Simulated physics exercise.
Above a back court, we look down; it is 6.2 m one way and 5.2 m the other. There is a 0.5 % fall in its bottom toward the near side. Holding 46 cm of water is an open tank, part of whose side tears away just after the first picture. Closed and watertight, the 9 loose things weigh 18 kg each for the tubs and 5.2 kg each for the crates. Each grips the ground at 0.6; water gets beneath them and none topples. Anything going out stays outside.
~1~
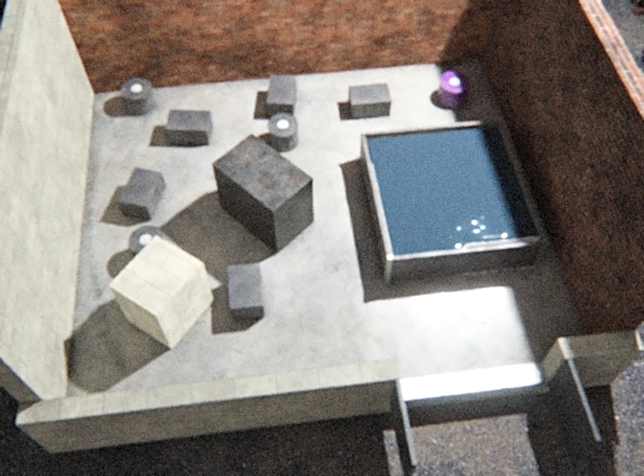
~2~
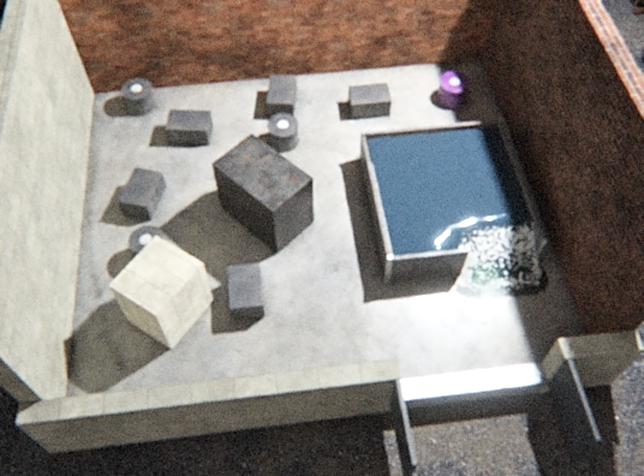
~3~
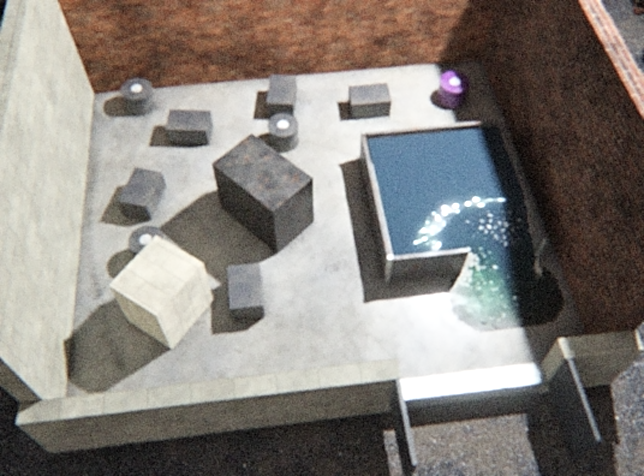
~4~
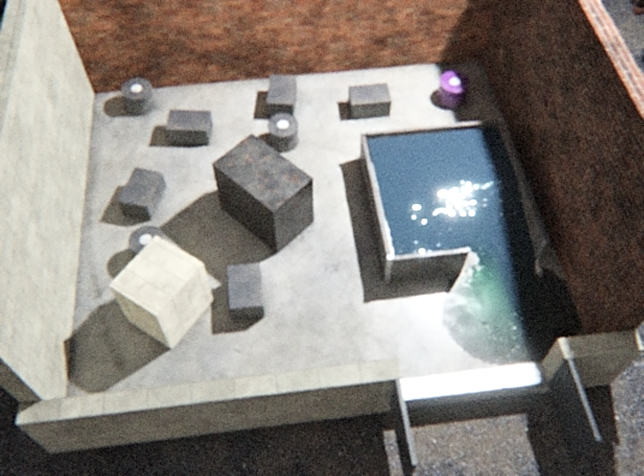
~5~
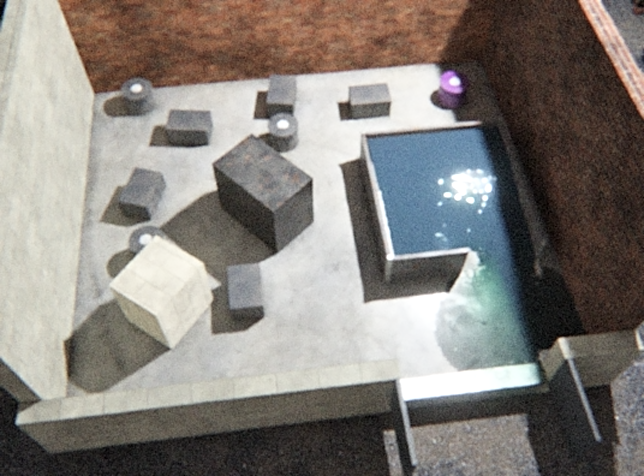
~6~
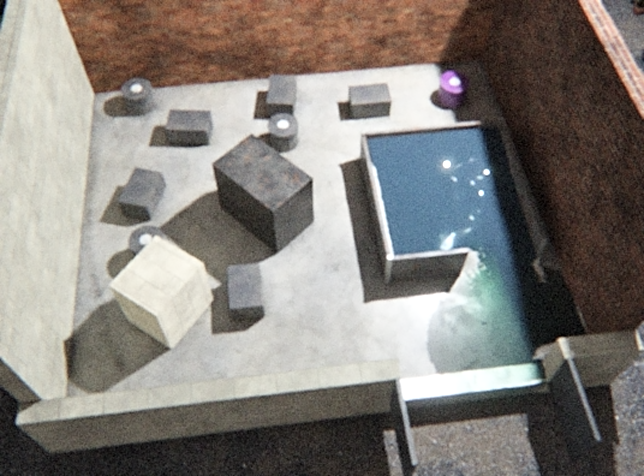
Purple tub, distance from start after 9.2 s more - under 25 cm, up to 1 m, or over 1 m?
Almost still.
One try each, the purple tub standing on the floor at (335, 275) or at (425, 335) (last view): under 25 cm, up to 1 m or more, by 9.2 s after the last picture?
Try one: It hardly moves. Try two: It hardly moves.
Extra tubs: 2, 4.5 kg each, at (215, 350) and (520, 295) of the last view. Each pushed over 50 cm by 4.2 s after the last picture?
So that's behind the line and then across the line.
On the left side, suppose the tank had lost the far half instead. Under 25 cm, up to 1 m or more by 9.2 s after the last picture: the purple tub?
From there, the purple tub remains planted.
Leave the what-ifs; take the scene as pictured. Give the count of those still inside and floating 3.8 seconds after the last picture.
The number is 0.
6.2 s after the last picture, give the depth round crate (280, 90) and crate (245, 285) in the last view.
About 0 and 2 cm.
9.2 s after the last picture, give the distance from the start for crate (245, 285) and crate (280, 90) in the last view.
Respectively: 0 cm / 0 cm.
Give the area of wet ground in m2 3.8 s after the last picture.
Somewhere around 11.0 m2, roughly.
Then, 1.2 s after the last picture the purple tub is near (455, 82), 0.0 m from its start, aground; 0 of 9 are out; 0 afloat.
Then, 3.8 s after the last picture the purple tub is near (455, 82), 0.0 m from its start, aground; 0 of 9 are out; 0 afloat.
Then, 6.2 s after the last picture the purple tub is near (455, 82), 0.0 m from its start, aground; 0 of 9 are out; 0 afloat.
Then, 9.2 s after the last picture the purple tub is near (455, 82), 0.0 m from its start, aground; 0 of 9 are out; 0 afloat.
